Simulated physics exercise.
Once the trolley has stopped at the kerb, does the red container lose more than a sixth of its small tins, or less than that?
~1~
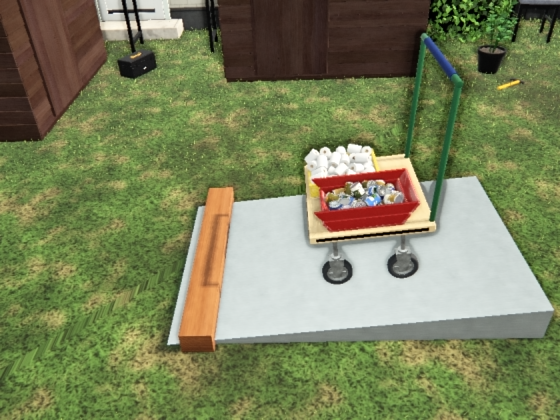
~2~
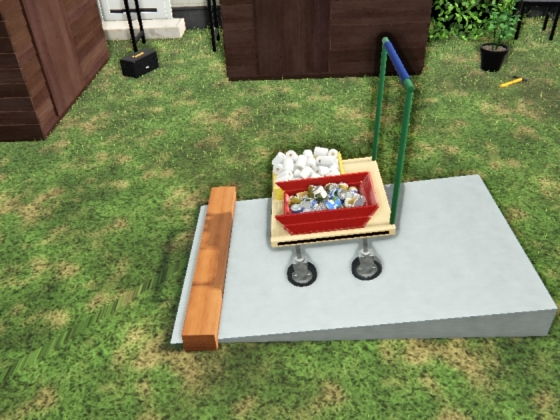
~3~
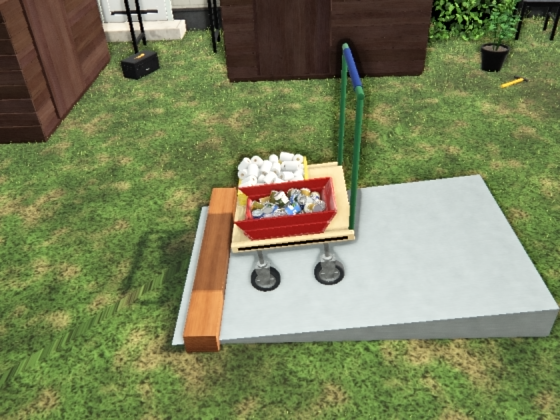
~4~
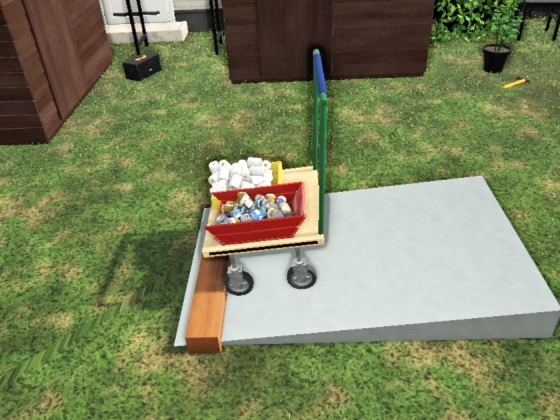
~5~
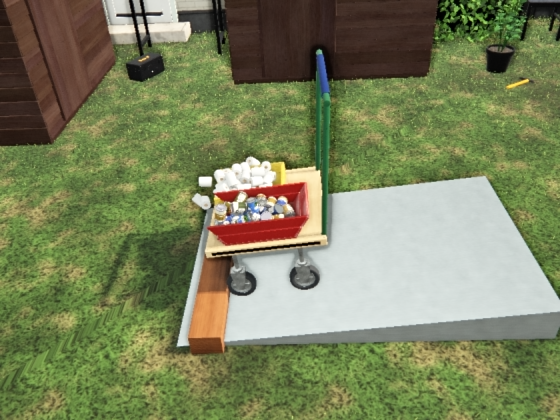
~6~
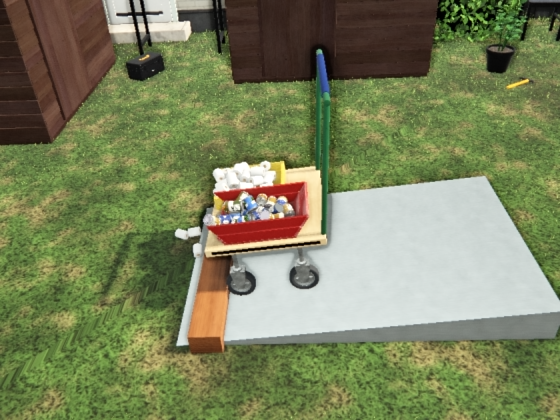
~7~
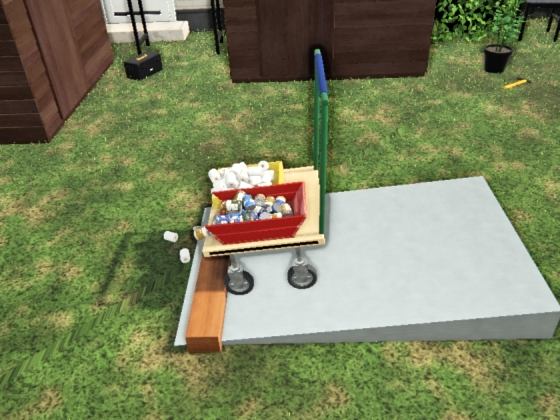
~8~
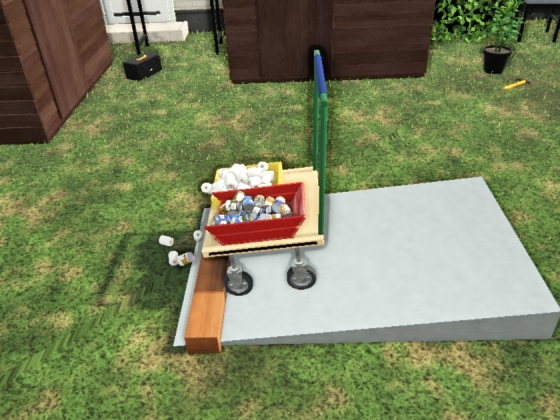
It loses less than a sixth of them. The red container still looks nearly full of tins at the end.
